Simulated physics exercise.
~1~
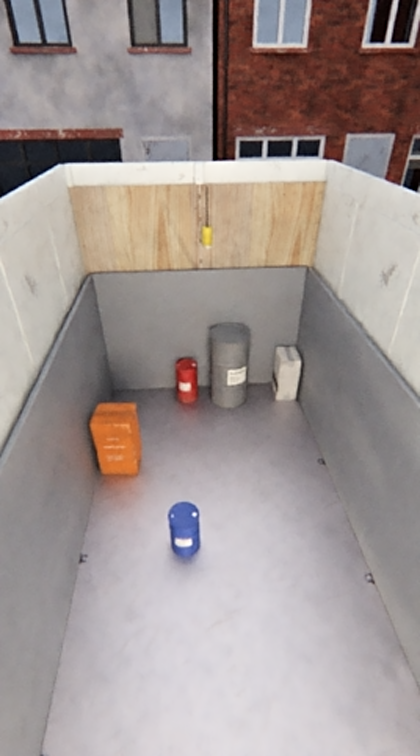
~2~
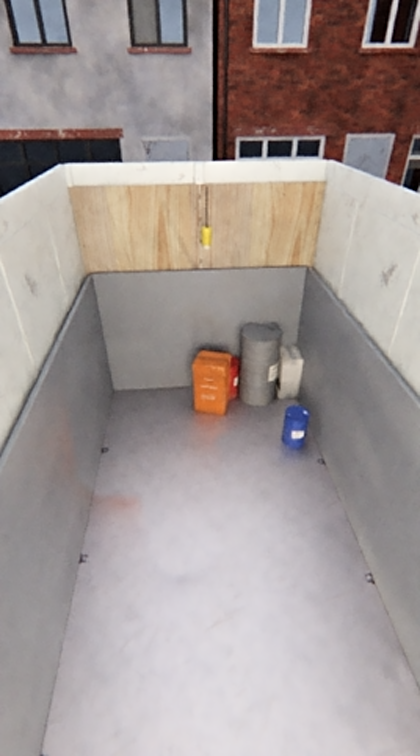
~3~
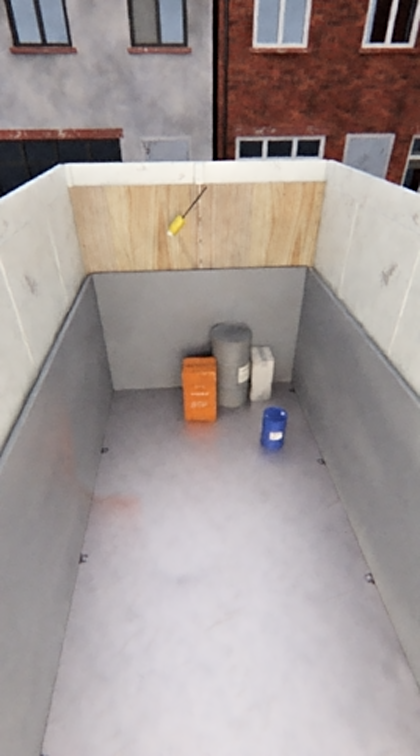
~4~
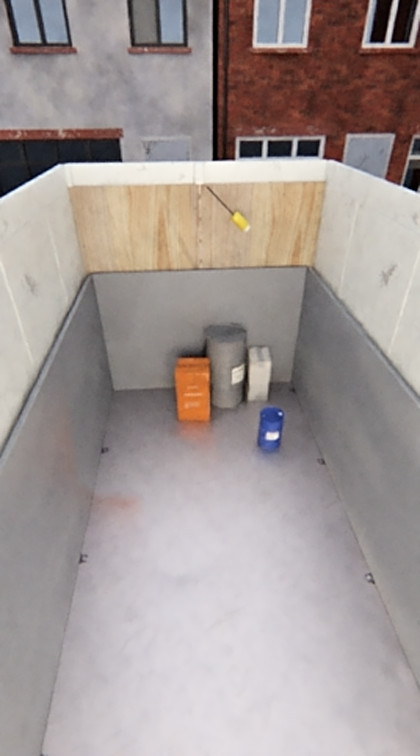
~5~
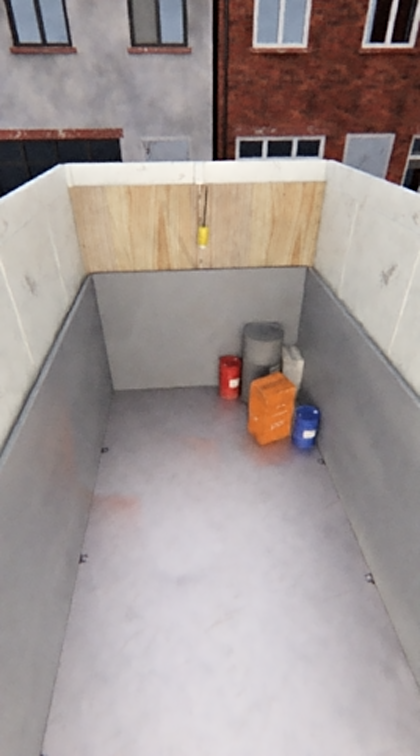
Five upright containers slide right in the van, shift left, then end toward the right.
